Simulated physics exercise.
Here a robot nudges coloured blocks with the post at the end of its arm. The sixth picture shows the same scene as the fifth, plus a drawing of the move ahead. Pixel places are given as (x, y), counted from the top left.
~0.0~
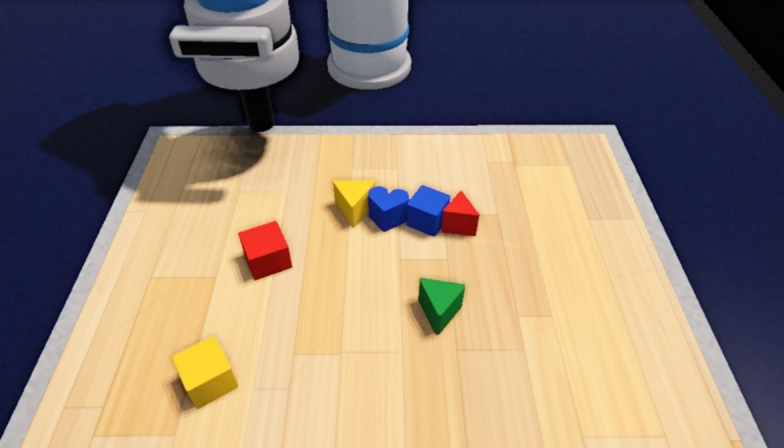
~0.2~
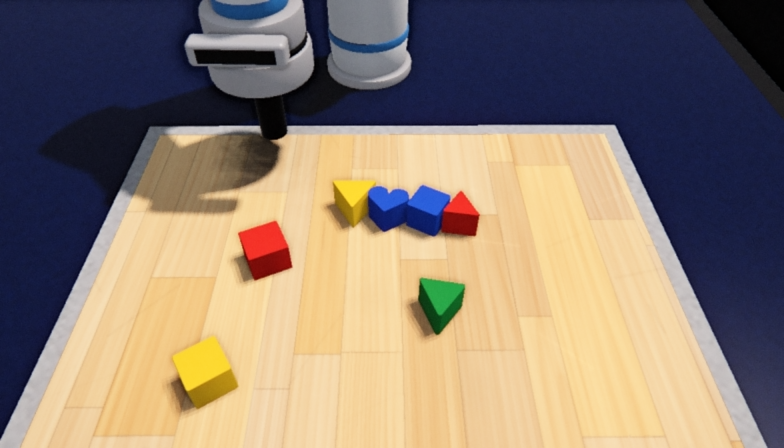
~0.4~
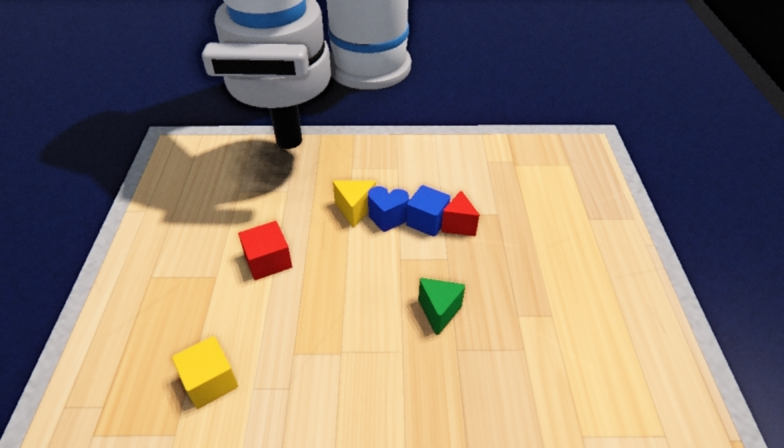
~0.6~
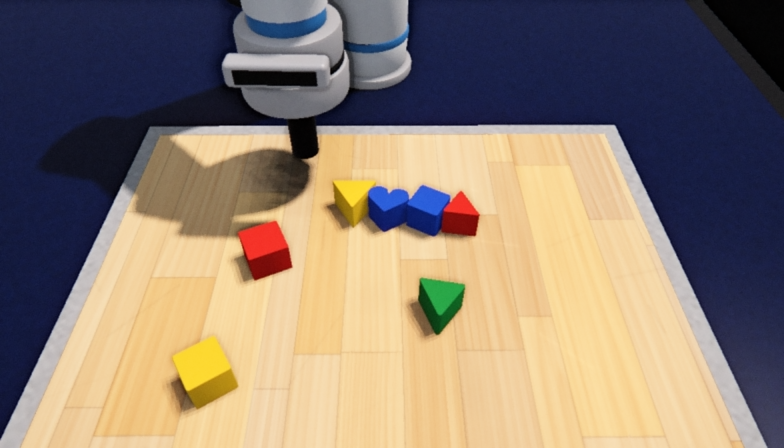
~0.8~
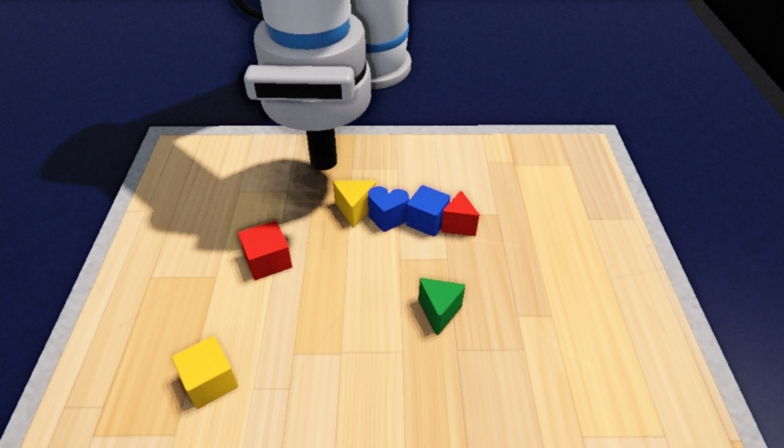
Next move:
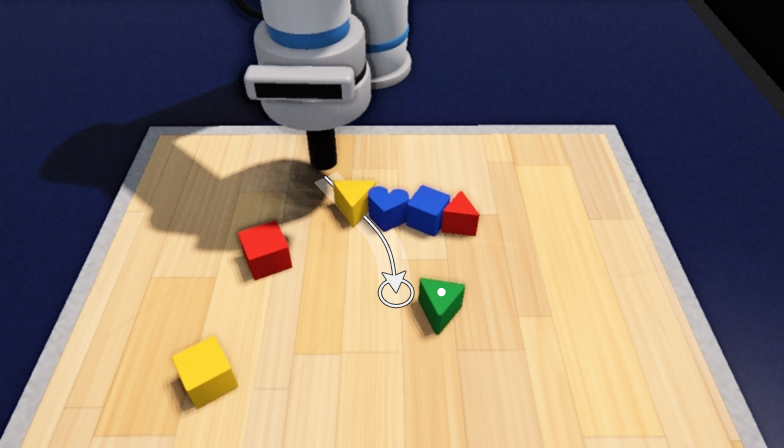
A robot arm slid its black post rightward and a little nearer across the back of a wooden board, coming close to the yellow triangular block, while all the coloured blocks stayed still.
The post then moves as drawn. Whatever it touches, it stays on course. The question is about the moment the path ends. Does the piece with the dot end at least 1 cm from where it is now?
No, that is not how it ends up.
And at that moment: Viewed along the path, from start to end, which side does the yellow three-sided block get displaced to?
The answer is right: Facing from the path's start to its end, that's where the yellow three-sided block shifts.
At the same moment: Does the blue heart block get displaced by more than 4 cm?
That would be a yes.
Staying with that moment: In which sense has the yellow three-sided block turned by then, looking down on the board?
Short answer: Clockwise.
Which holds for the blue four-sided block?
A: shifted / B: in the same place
I'll go with A - shifted.
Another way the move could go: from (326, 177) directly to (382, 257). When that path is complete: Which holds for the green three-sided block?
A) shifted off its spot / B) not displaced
B.
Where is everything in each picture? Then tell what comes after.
Tip of the post (262, 125), middles of tops, yellow three-sided block (353, 189), blue heart block (388, 197), blue four-sided block (429, 199), green three-sided block (442, 292), in the first frame.
Post (275, 133), nothing pushed, in the second frame.
Post (289, 141), nothing pushed, in the third frame.
Post (306, 151), nothing pushed, in the fourth frame.
Post (324, 162), yellow three-sided block (353, 189), blue heart block (388, 197), blue four-sided block (429, 199), green three-sided block (442, 292), in the fifth frame.
The line goes from (326, 177) through (356, 208) and (386, 244) to (396, 293); the dot is on the green three-sided block.
On the path given first. One third of the way, post (356, 194); yellow three-sided block (356, 208), turned 25° anticlockwise; blue heart block (392, 202), turned 25° anticlockwise.
Two thirds of the way, post (386, 230); yellow three-sided block (361, 236), turned 55° clockwise; blue heart block (416, 225), turned 100° anticlockwise; blue four-sided block (439, 203), turned 20° anticlockwise.
At the end, post (396, 278); yellow three-sided block (362, 243), turned 85° clockwise; blue heart block (418, 229), turned 125° anticlockwise; blue four-sided block (439, 203), turned 20° anticlockwise; green three-sided block unmoved.
